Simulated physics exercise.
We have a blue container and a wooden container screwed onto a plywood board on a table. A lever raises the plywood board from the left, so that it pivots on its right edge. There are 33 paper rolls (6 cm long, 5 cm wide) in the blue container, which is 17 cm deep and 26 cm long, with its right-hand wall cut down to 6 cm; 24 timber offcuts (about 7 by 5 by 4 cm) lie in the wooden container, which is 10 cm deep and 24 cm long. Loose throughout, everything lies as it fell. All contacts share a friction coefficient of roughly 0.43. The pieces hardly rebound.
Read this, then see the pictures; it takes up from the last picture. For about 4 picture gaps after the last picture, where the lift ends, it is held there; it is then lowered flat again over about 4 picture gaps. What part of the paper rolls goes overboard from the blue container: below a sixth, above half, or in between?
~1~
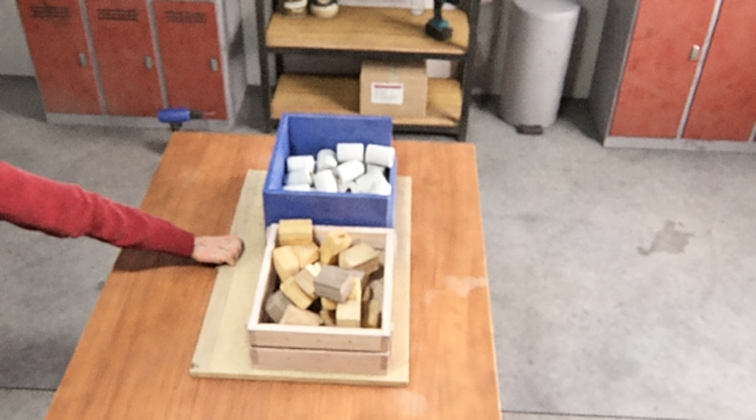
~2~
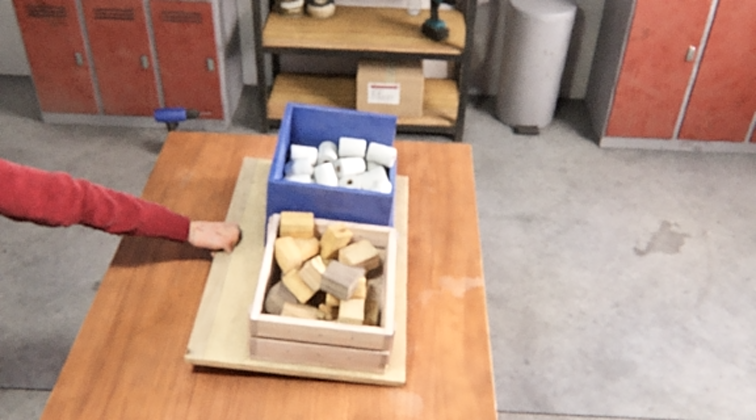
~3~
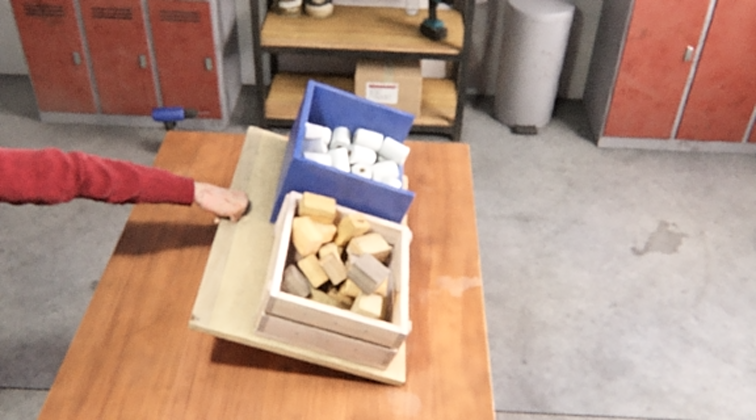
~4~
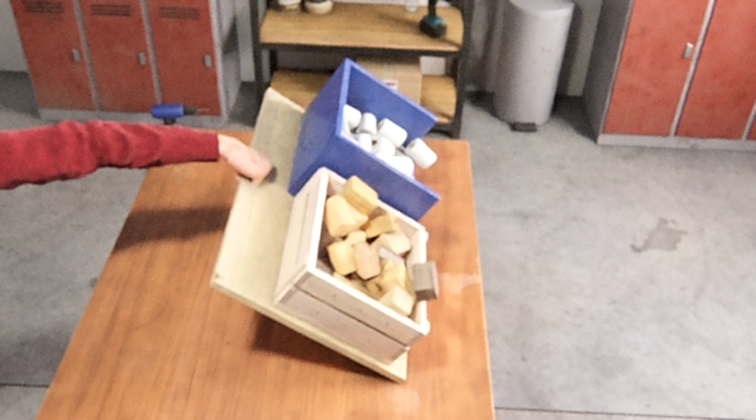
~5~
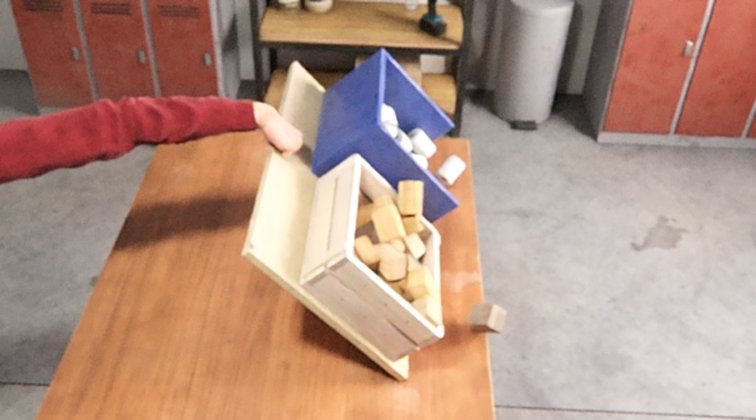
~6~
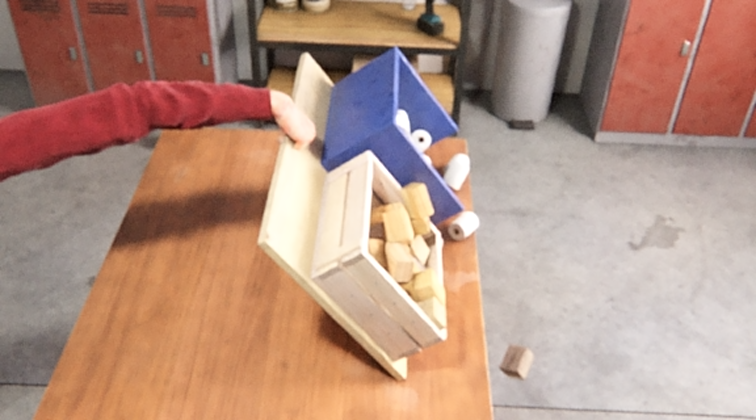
Most likely the spill will come to a sixth up to half of the pieces.
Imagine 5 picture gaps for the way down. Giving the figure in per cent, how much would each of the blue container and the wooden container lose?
Well, that would cost the blue container 40 per cent and the wooden container 10 per cent.
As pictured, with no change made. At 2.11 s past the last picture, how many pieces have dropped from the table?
Around 6.
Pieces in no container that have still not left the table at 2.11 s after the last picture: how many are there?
Some 8 in number.
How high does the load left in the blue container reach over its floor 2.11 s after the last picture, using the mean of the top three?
I'd say near 8 cm.
Then, 0.34 s after the last picture, tilt 53°; 8 of 33 out of the blue container and 1 of 24 out of the wooden container.
Then, 0.76 s after the last picture, tilt 53°; 11 of 33 out of the blue container and 1 of 24 out of the wooden container.
Then, 1.35 s after the last picture, tilt 6°; 12 of 33 out of the blue container and 2 of 24 out of the wooden container.
When it is over (2.11 s after the last picture), 12 of 33 out of the blue container and 2 of 24 out of the wooden container. Asked share, 12 of 33, 36 per cent.
